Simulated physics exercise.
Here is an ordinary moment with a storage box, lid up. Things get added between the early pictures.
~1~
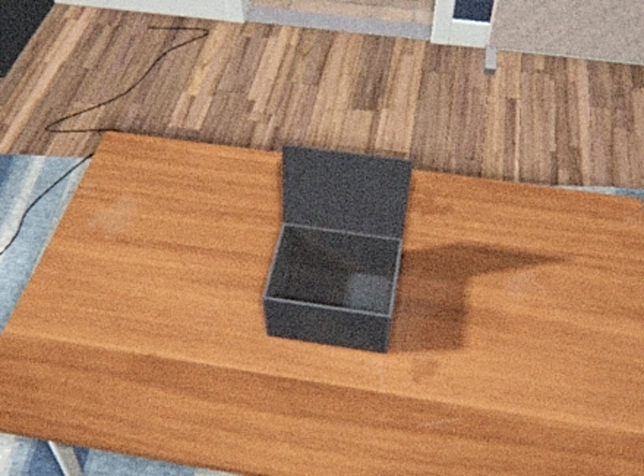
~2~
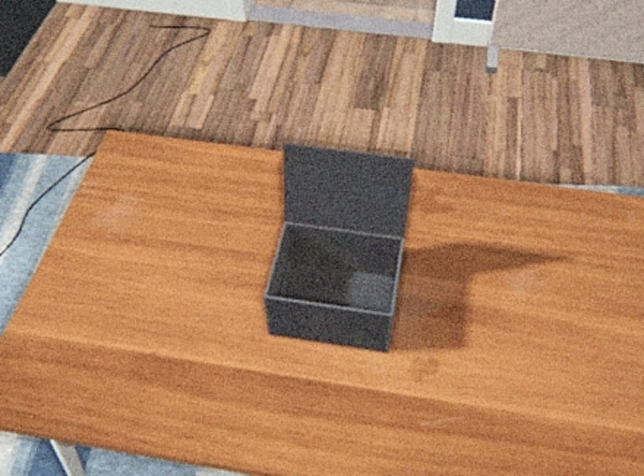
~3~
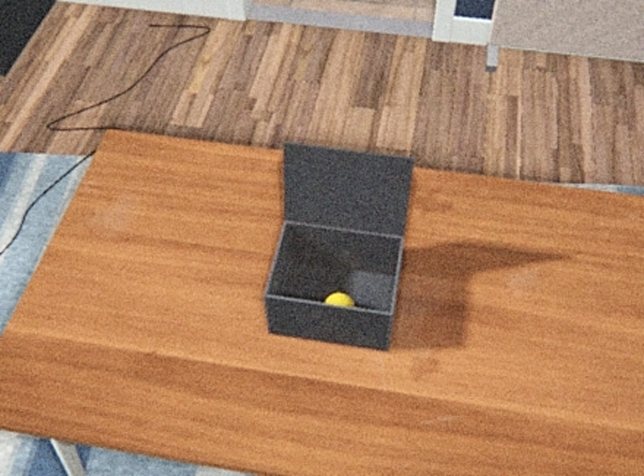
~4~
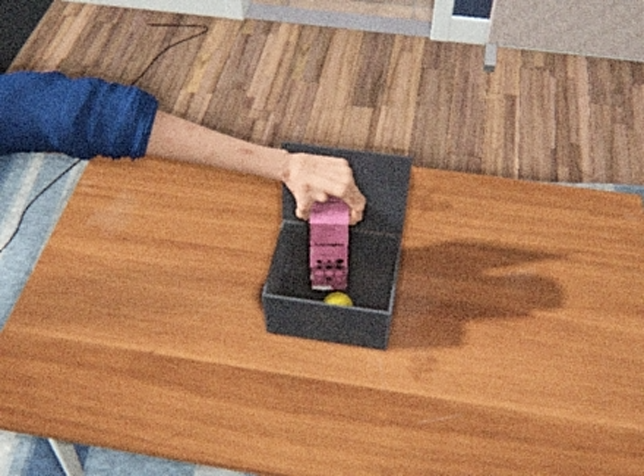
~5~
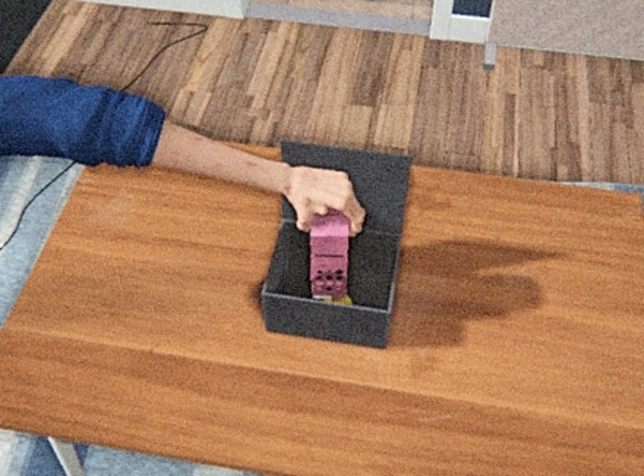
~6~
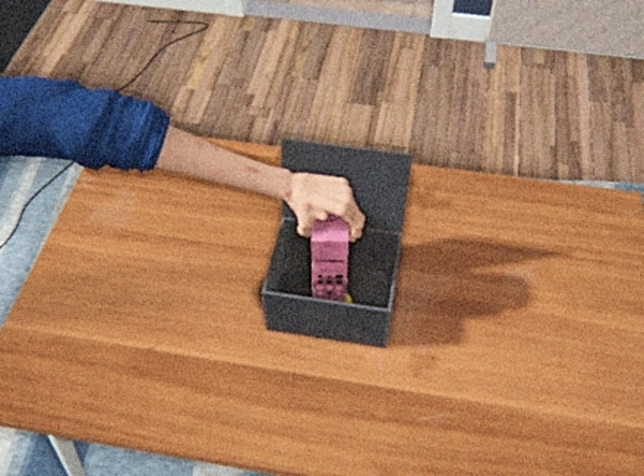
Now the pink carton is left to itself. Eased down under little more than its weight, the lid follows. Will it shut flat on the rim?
No.
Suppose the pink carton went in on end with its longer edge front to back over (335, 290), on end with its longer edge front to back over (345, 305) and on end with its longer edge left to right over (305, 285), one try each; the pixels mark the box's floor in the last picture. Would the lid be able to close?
Open; open; open.
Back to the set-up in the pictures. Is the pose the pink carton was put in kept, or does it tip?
Observation: The pink carton tilts over.
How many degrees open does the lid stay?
Angle above rim: About 70°.
Then, 0.40 s on from there, pink carton turned 54° from how it was put near (319, 266); yellow lemon shifted about its own width.
Then, 0.70 s on from there, pink carton resting near (319, 266).
Then, 1.40 s on from there, lid 80° above the rim; pink carton turned 53° from how it was put near (319, 266); yellow lemon shifted about its own width.
In the end, lid 69° above the rim; toppled in the box, pink carton; moved from the start, yellow lemon. At the end, from the last picture's camera, pink carton near (319, 268).
